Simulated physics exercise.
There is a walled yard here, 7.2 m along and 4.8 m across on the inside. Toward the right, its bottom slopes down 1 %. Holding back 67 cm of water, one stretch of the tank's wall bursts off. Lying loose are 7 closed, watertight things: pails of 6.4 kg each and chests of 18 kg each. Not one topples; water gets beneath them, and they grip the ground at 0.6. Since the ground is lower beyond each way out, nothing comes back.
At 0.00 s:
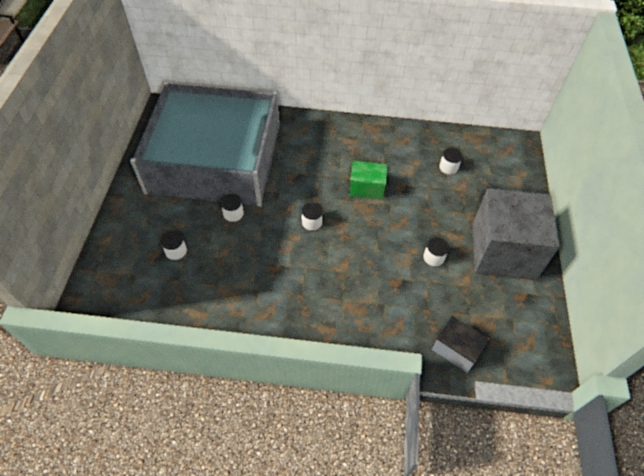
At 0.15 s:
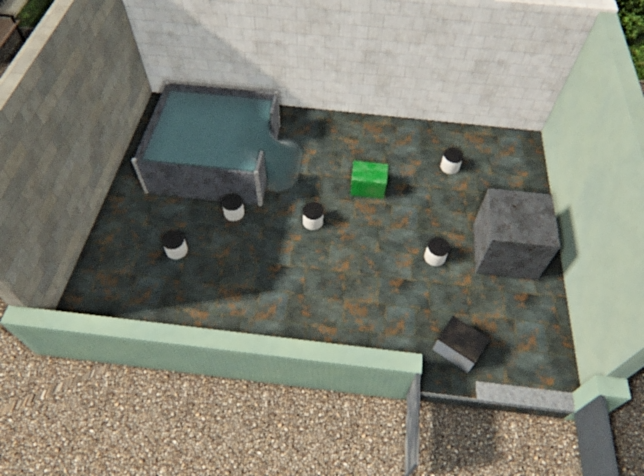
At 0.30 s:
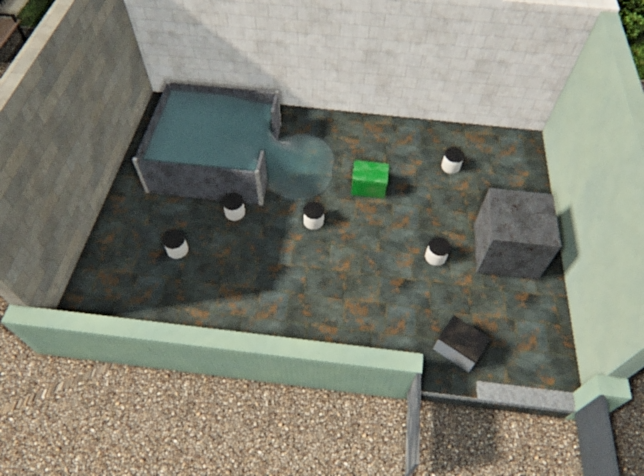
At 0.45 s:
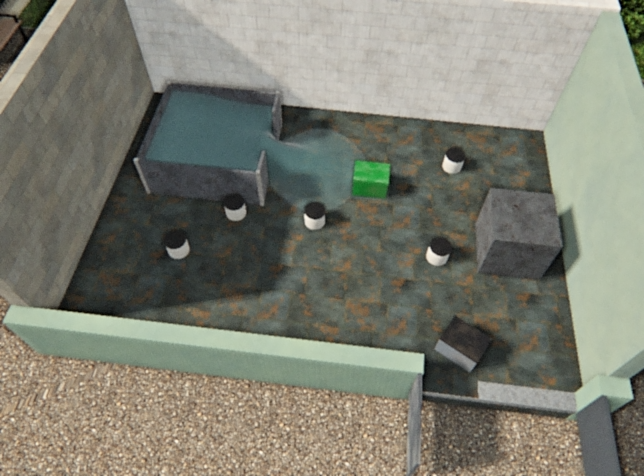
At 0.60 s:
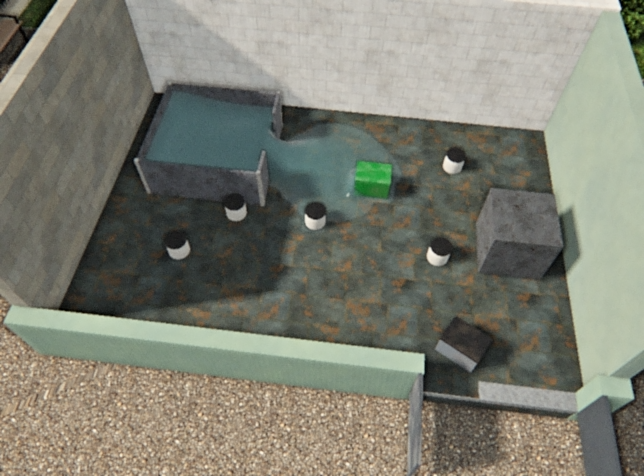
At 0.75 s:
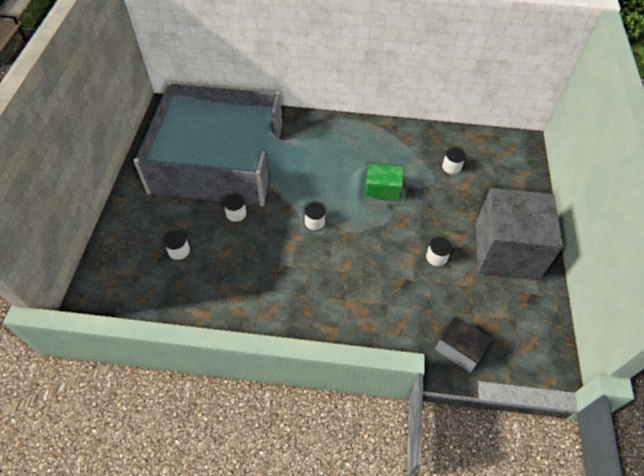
Water spills from the open right side of a grey tank at the upper left of a walled, dark-tiled yard, seen from high above by a nearly still camera. Five white pails with dark lids stand around a bright green chest, with a large grey block at right and a smaller dark box below. The sheet spreads rightward, surrounds the green chest, then nudges it slightly right, while the others stay put.
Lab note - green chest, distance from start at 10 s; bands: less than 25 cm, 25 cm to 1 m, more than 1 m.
Band: More than 1 m.
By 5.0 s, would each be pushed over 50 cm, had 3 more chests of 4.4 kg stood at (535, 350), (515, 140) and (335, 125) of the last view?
Lab note - in order: Above threshold / above threshold / below threshold.
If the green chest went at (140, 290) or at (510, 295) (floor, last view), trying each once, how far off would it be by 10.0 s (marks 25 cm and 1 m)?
I'd expect that it remains where it was first and remains where it was second.
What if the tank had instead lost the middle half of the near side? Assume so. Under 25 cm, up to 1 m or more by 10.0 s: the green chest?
Afterwards the green chest stays almost motionless.
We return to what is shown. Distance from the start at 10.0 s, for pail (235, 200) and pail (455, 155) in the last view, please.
The first ends 0 cm from its start, the second 50 cm.
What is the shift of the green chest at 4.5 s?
Some 250 cm from the start.
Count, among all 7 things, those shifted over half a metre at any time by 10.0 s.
That comes to 3.
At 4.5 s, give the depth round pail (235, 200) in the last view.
Roughly 0 cm.
After 2.0 s the green chest is near (503, 197), 2.0 m from its start, aground; 0 of 7 are out; 0 afloat.
After 4.5 s the green chest is near (547, 202), 2.7 m from its start, afloat; 1 of 7 are out; 2 afloat.
After 7.0 s the green chest is near (547, 203), 2.7 m from its start, aground; 1 of 7 are out; 1 afloat.
After 10.0 s the green chest is near (546, 204), 2.7 m from its start, aground; 1 of 7 are out; 1 afloat.
